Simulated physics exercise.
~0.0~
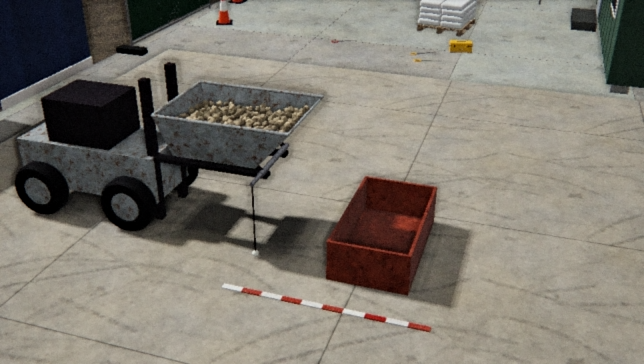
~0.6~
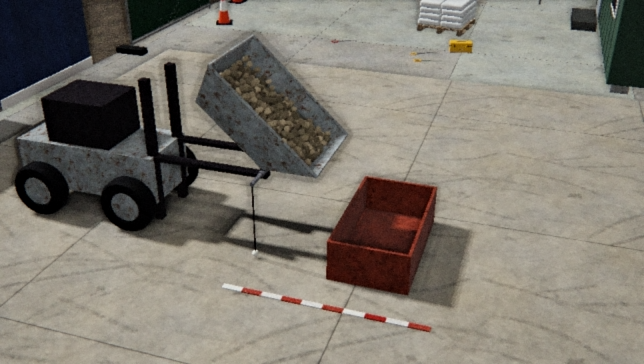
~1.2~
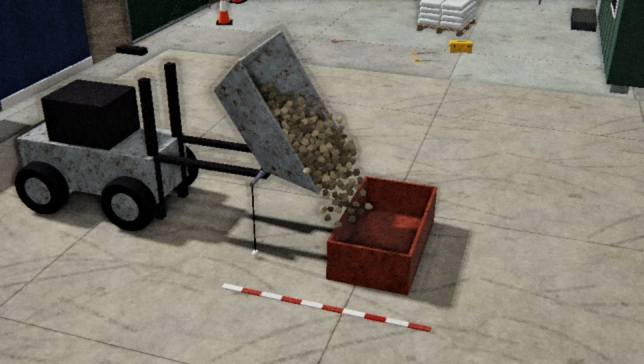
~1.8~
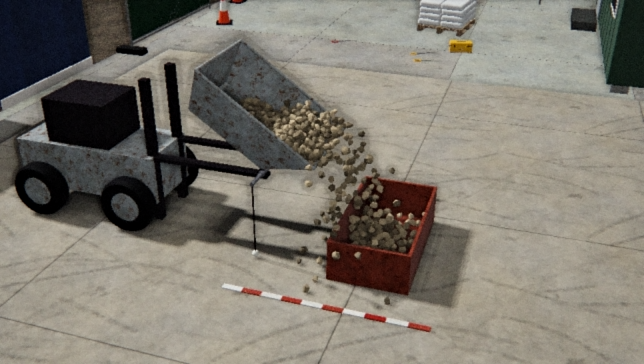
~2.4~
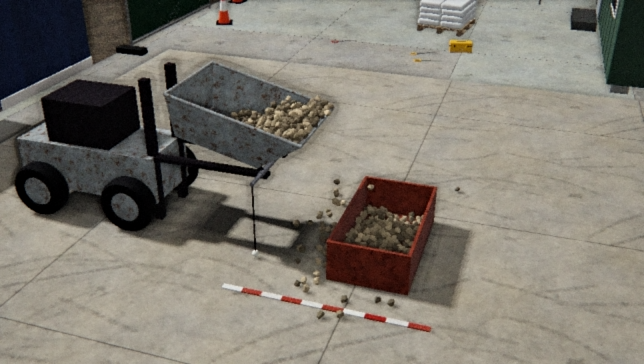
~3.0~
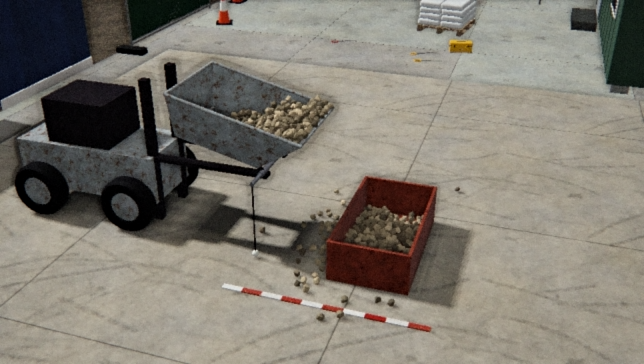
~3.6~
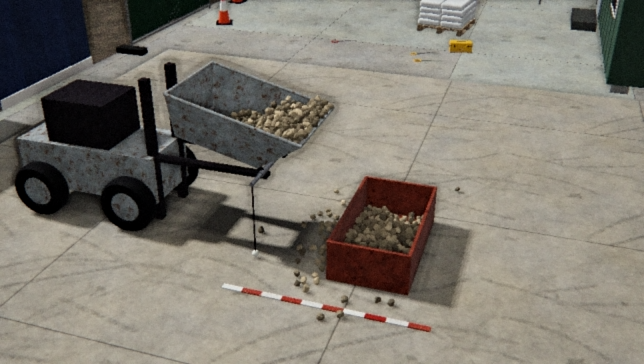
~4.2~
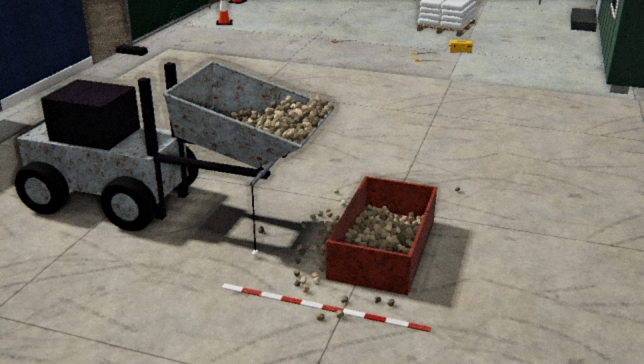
A small grey fork truck with black wheels stands at the left of a concrete yard, seen from above, holding a grey skip of pale crushed stones. An open red bin sits to its right, with a red and white striped pole on the ground in front. The skip tips steeply down to the right, and stones slide to its lip and pour out. Many drop into the bin while some scatter on the concrete. The skip swings back but stays slightly tilted, still holding most of the stones, with a smaller heap resting in the bin.
